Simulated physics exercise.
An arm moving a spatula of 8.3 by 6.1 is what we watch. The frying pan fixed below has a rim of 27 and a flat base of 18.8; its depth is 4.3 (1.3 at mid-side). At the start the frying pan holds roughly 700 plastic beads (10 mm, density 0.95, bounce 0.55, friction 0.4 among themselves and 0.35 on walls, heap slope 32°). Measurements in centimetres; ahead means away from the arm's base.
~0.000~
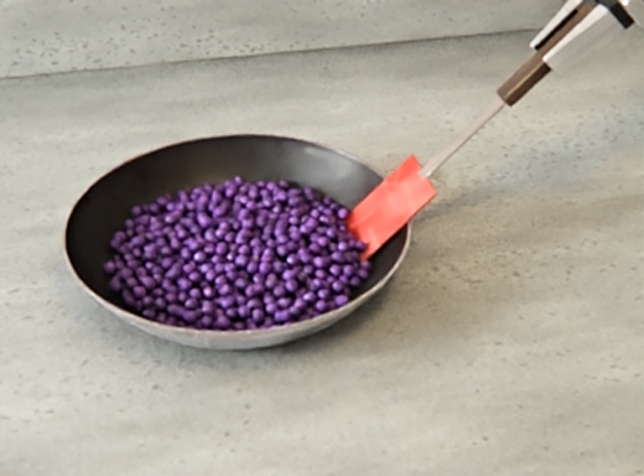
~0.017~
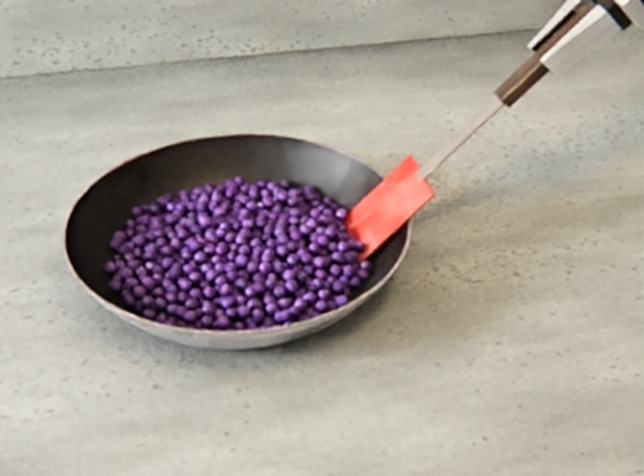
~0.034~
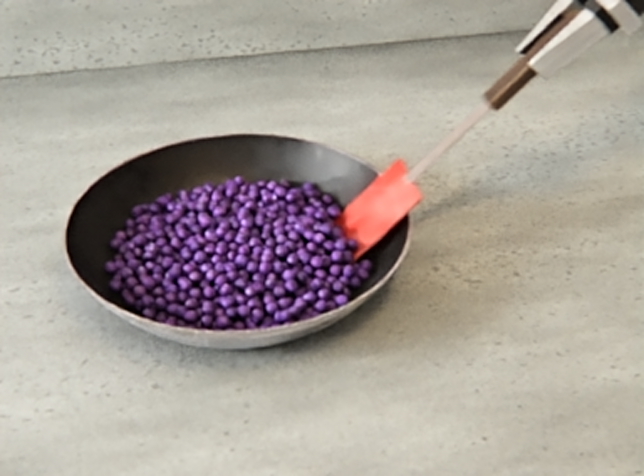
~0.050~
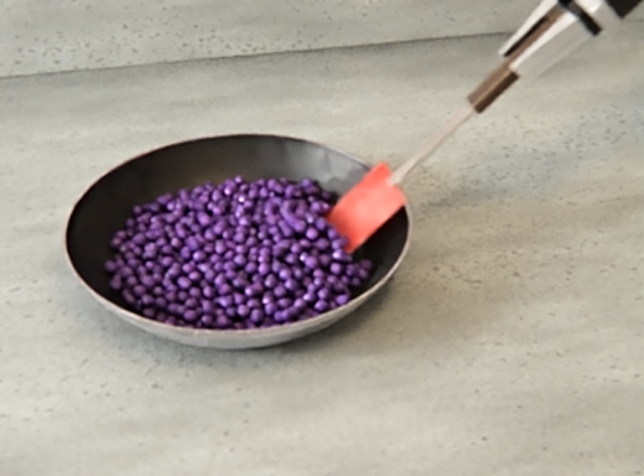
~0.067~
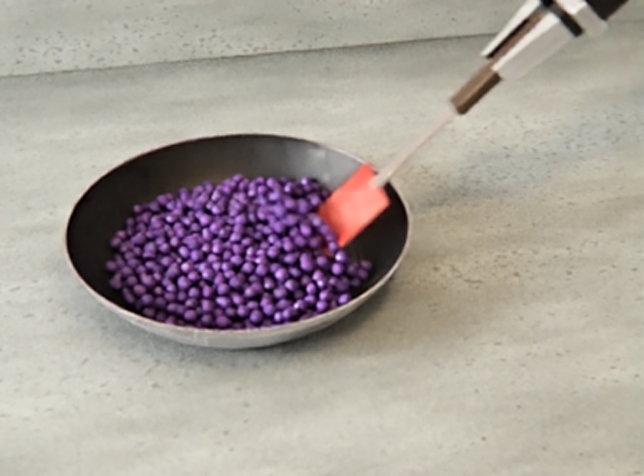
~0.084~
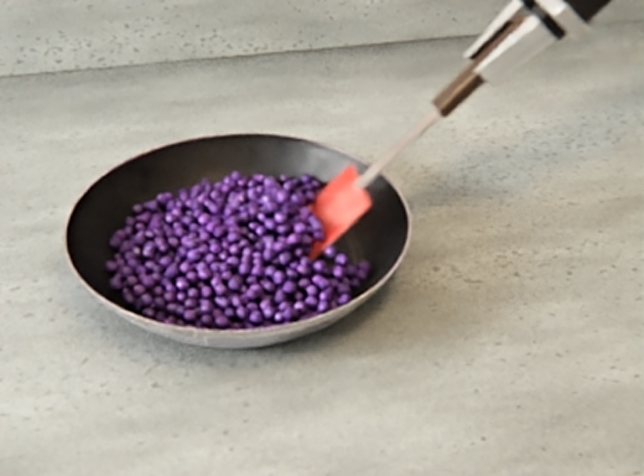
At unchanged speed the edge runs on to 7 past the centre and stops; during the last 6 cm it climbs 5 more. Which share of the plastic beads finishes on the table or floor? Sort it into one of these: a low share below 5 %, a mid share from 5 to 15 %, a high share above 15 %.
A mid share, from 5 to 15 %.
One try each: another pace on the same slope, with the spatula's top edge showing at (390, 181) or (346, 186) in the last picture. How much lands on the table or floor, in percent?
Estimates: About 0 %, about 10 %.
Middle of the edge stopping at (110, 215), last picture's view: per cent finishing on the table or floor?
15 %, roughly.
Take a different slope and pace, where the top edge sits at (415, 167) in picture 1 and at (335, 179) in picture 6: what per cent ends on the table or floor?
Off the vessel, on the table or floor: Some 10 percent.
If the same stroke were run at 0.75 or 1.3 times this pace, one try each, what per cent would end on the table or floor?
Around 5 per cent, then around 15 per cent, would end on the table or floor.
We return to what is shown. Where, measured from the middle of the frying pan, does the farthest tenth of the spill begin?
75 cm.
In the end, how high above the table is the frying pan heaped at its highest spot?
Close to 4.0 centimetres high.
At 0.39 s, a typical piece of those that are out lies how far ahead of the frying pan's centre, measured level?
It comes to near 24 cm ahead of the middle.
After 0.13 s, sloping 45°, highest piece 6 above the table; 699 in the frying pan.
After 0.17 s, sloping 45°, highest piece 7 above the table; 699 in the frying pan.
After 0.39 s, sloping 45°, highest piece 5 above the table; 637 in the frying pan, 61 on the table or floor, 1 on the blade or in flight.
After 1.44 s, sloping 45°, highest piece 4 above the table; 636 in the frying pan, 63 on the table or floor.
At rest, 636 in the frying pan, 63 on the table or floor. That is 9 % on the table or floor.
